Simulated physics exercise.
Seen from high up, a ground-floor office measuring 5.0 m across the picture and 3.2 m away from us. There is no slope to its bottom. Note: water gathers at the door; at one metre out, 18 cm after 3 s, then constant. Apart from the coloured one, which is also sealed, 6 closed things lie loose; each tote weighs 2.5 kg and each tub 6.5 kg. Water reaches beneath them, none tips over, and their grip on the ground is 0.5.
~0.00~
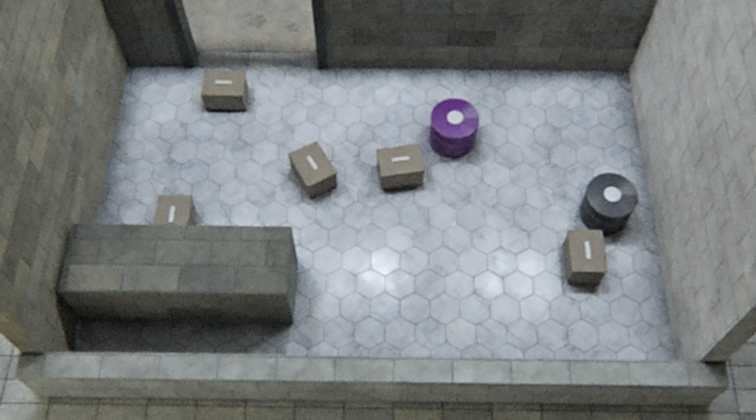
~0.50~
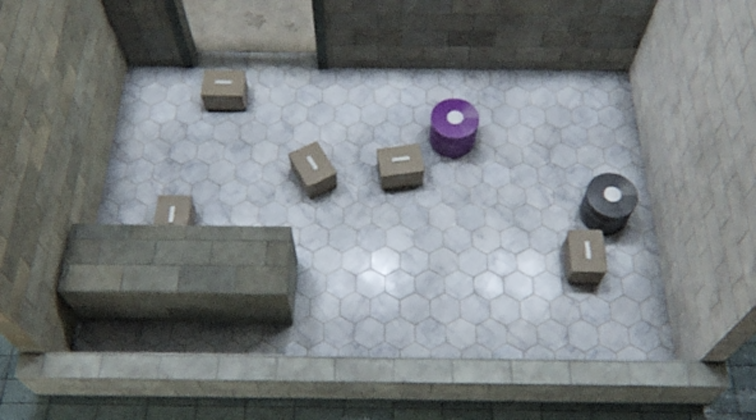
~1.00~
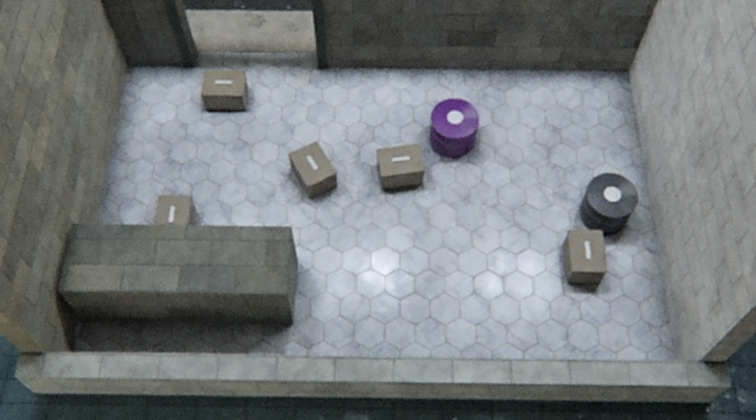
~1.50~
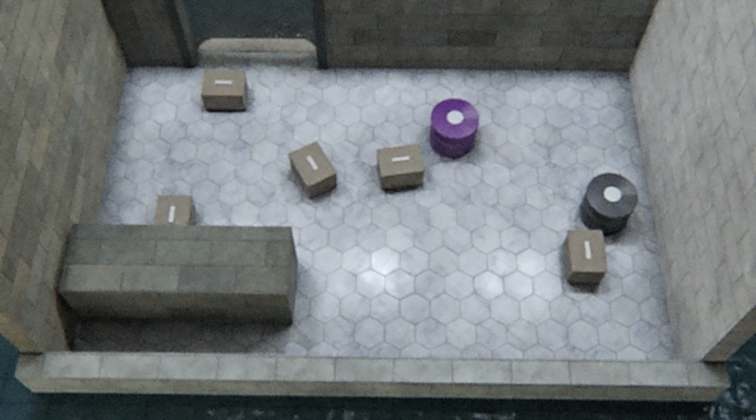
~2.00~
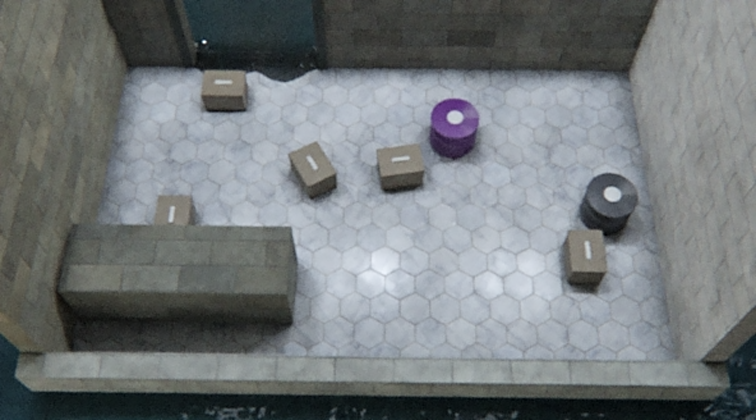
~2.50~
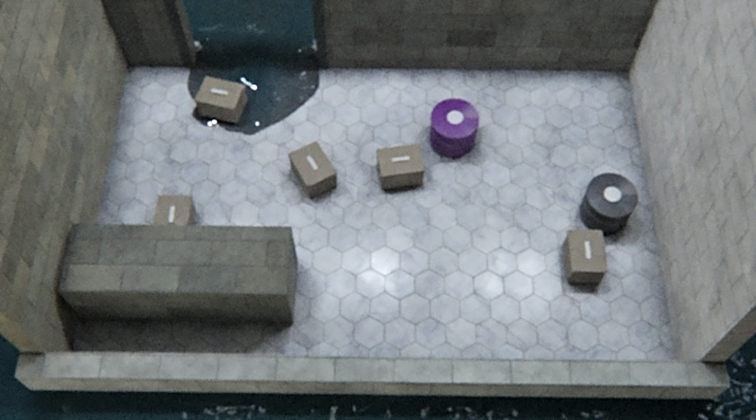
Dark water rising outside a grey walled room, then spreading through the doorway across pale hexagonal tiles and slightly shifting one box.
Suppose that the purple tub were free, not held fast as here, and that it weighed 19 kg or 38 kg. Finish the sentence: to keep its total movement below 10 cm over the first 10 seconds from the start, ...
To keep it below that, the lighter weight is enough.
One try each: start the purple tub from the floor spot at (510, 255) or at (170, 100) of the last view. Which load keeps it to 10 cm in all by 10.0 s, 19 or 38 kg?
Note, in order: Both OK; heavier only OK.
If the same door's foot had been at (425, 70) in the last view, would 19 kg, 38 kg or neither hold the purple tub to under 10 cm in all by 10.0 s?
Answer: Only the upper mass works.
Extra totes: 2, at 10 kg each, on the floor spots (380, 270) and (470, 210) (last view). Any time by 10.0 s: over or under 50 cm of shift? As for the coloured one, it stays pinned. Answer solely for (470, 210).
Well, that one comes out inside the limit.
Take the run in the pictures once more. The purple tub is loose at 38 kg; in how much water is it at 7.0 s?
About 1 cm.
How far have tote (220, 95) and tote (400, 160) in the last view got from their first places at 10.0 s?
In turn: 80 cm, 150 cm.
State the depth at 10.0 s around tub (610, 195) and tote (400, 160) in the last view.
About 5 and 3 cm.
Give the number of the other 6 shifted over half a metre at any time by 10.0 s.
6.
After 3.5 s the purple tub would be 0 cm from its start with 19 kg and 0 cm from its start with 38 kg; 0 cm of water round it then.
After 4.5 s the purple tub would be 0 cm from its start with 19 kg and 0 cm from its start with 38 kg; 0 cm of water round it then.
After 7.0 s the purple tub would be 0 cm from its start with 19 kg and 0 cm from its start with 38 kg; 1 cm of water round it then.
After 10.0 s the purple tub would be 0 cm from its start with 19 kg and 0 cm from its start with 38 kg; 2 cm of water round it then.
